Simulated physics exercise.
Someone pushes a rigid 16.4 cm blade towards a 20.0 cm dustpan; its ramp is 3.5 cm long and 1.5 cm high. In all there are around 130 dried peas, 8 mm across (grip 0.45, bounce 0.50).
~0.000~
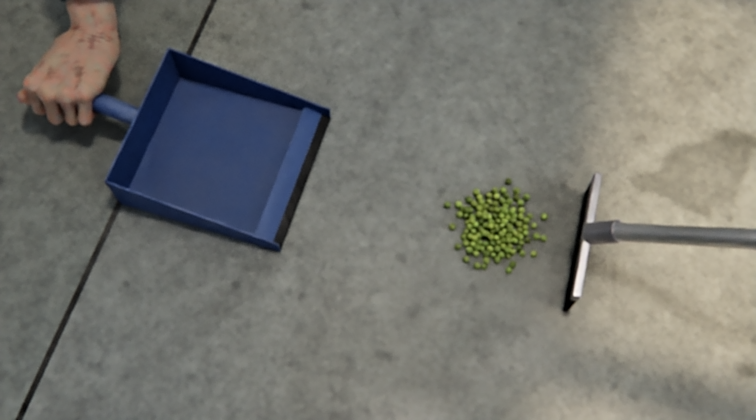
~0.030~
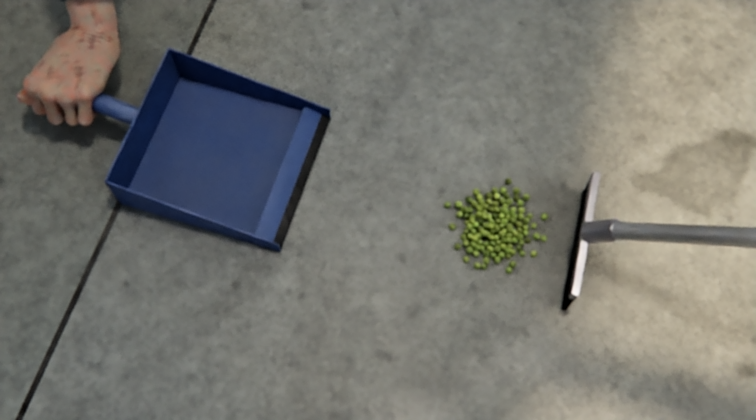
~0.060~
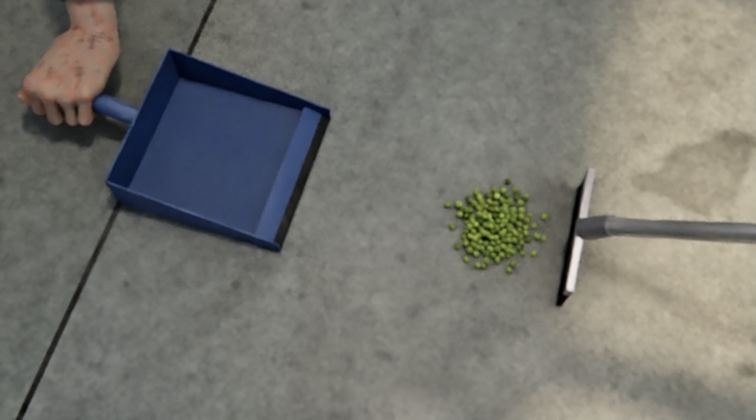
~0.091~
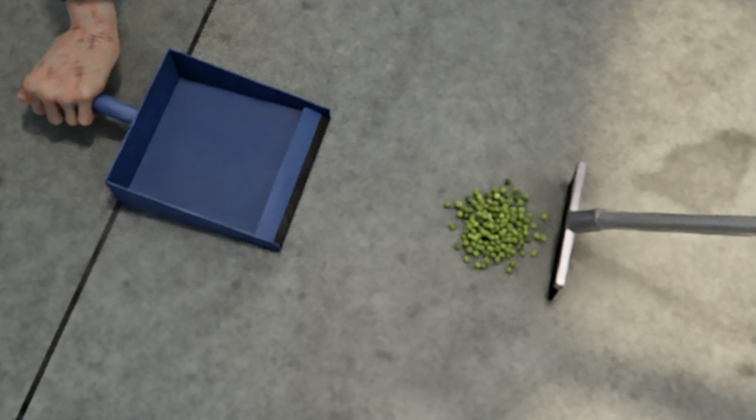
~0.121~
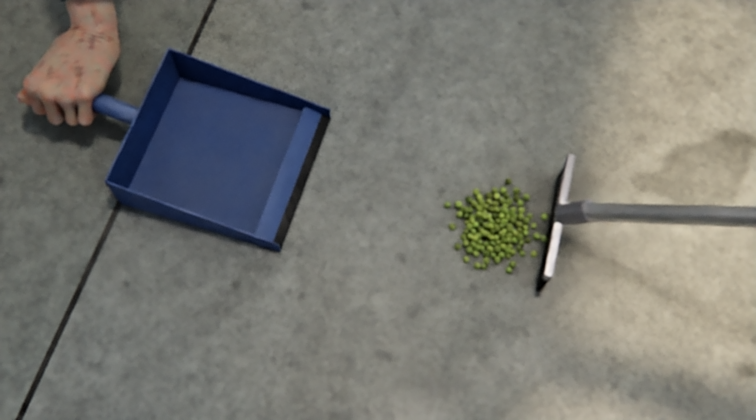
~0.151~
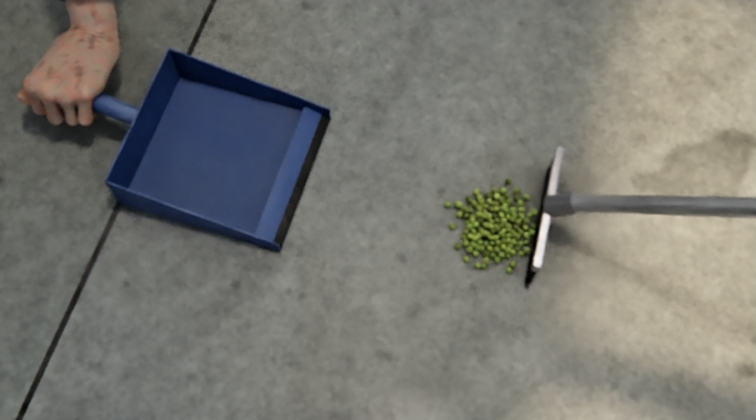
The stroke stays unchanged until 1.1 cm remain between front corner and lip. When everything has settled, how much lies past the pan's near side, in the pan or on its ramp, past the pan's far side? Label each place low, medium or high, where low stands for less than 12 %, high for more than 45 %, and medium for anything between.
Near side: Low. Pan: Low. Far side: Medium.
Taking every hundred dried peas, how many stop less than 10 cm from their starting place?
25 %.
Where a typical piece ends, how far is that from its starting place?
Near 20 cm.
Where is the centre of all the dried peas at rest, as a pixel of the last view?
After settling, the middle sits near (333, 171).
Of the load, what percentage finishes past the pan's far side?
I'd say around 25 percent.
After 0.42 s, middle of the blade 16 cm from the lip; 0 % over the lip, far side 10 %, near side 0 %.
After 0.60 s, middle of the blade 7 cm from the lip; 0 % over the lip, far side 20 %, near side 0 %.
Then, at 0.90 s, middle of the blade 2 cm from the lip; 5 % over the lip, far side 25 %, near side 0 %.
At rest (1.6 s), near side 0 %, pan 5 %, far side 25 %, in front of the lip or behind the blade 70 %.
